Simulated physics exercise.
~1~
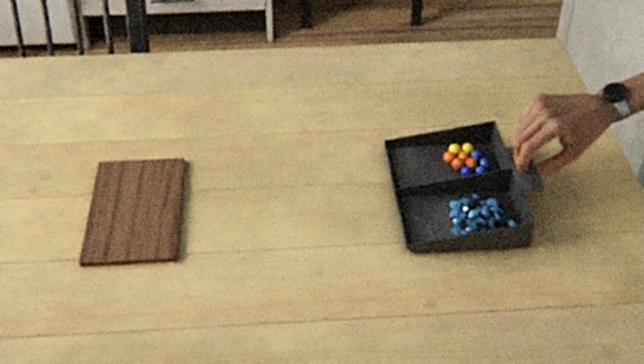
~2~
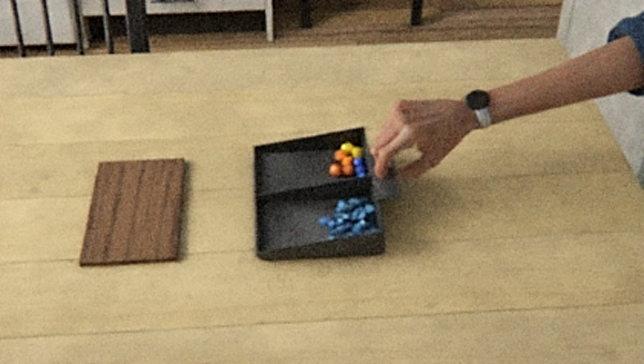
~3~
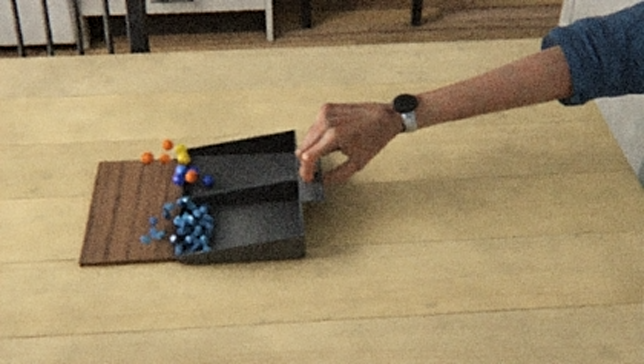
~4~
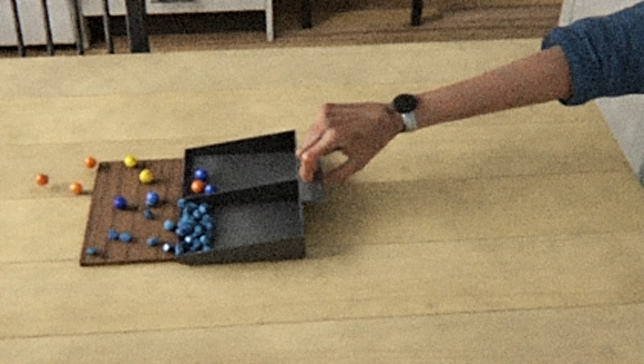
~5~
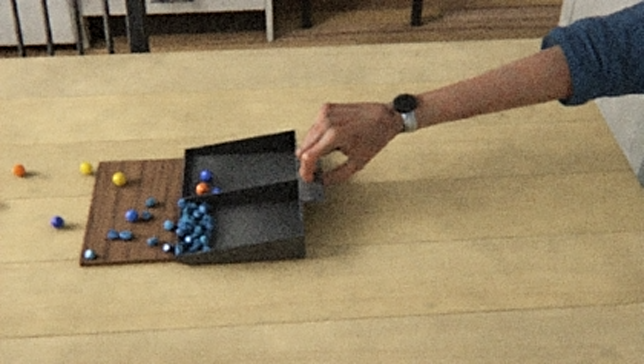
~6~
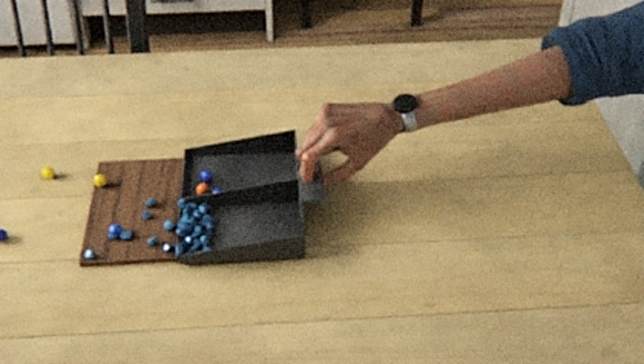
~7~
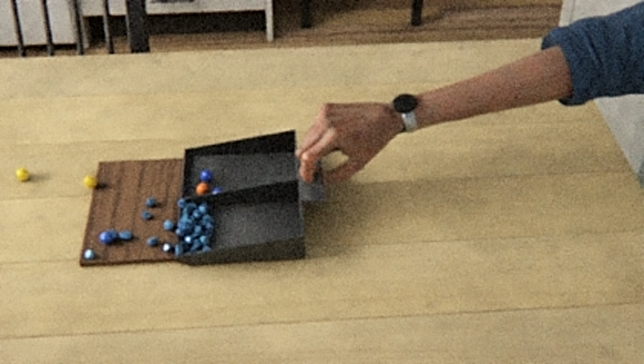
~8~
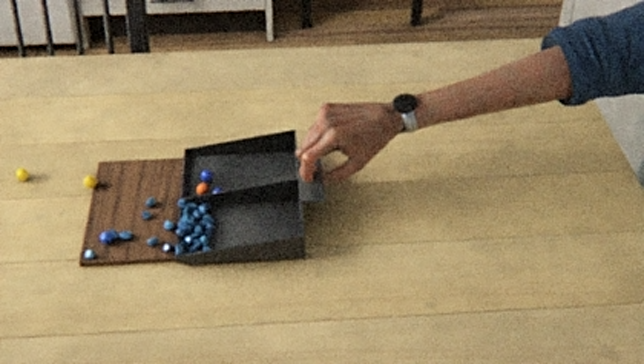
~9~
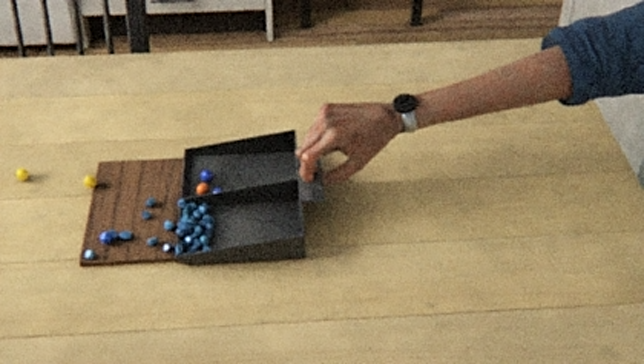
At first, a hand wearing a watch holds the back of a black divided tray on a pale wooden table, with orange, yellow and blue balls in the far section and small blue pieces in the near one. The hand pushes the tray left toward a flat brown board. The tray stops against the board, and contents from both sections spill forward over its low edge. Several balls roll across the board, some continuing left out of view. Finally, everything rests, with two yellow balls at the left, blue pieces scattered on the board, and the others still in the tray.
